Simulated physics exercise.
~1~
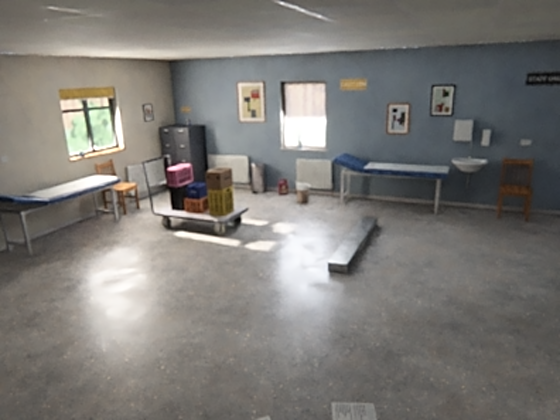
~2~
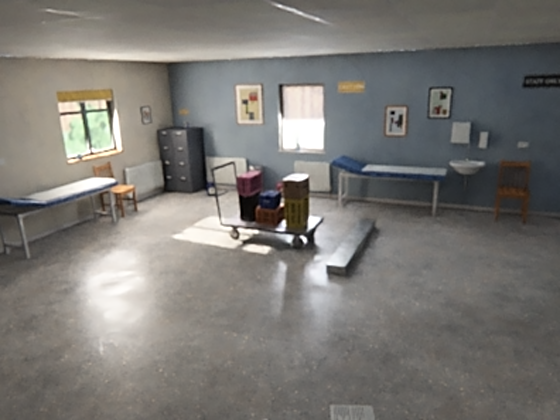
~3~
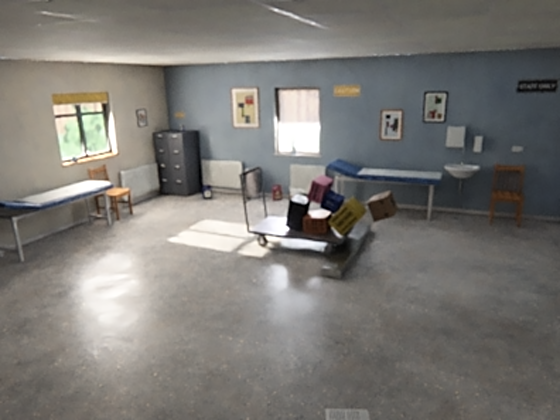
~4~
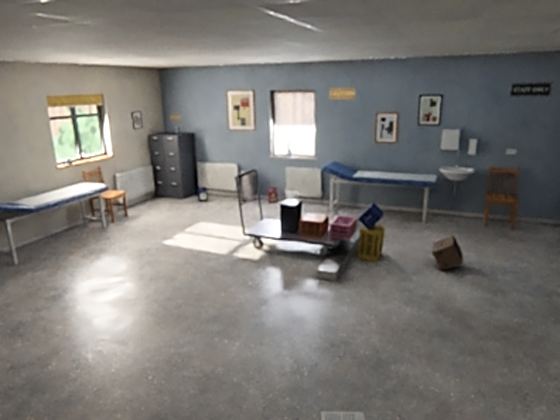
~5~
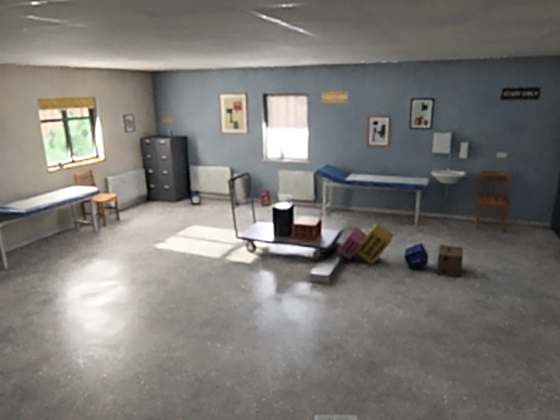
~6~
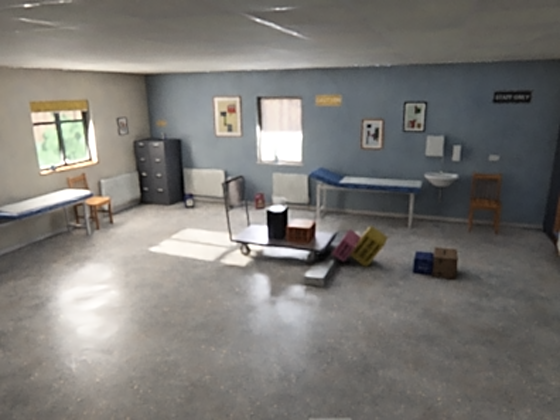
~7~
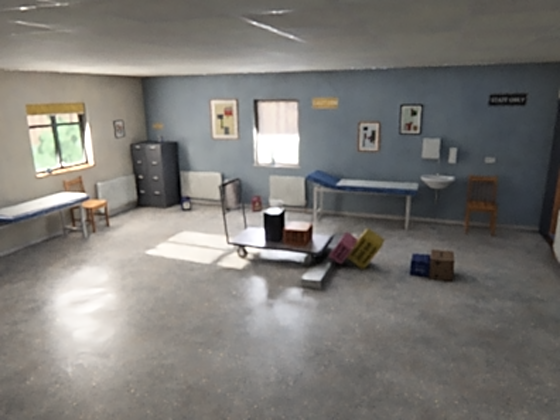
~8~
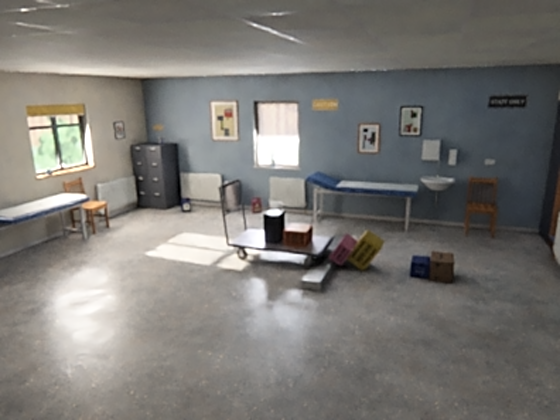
To begin with, a flat cart stacked with colourful crates and boxes rolls to the right across a clinic-like room toward a low kerb on the floor. It reaches the kerb and stops, while the load slides and tips forward over its front edge. The brown box flies out farthest, and the blue, pink and yellow ones tumble after it. The blue box rolls over on the floor toward the brown one. At the end, the black and orange crates remain on the cart, the pink and yellow ones lie upside down just past its front, and the blue and brown boxes rest together farther right.
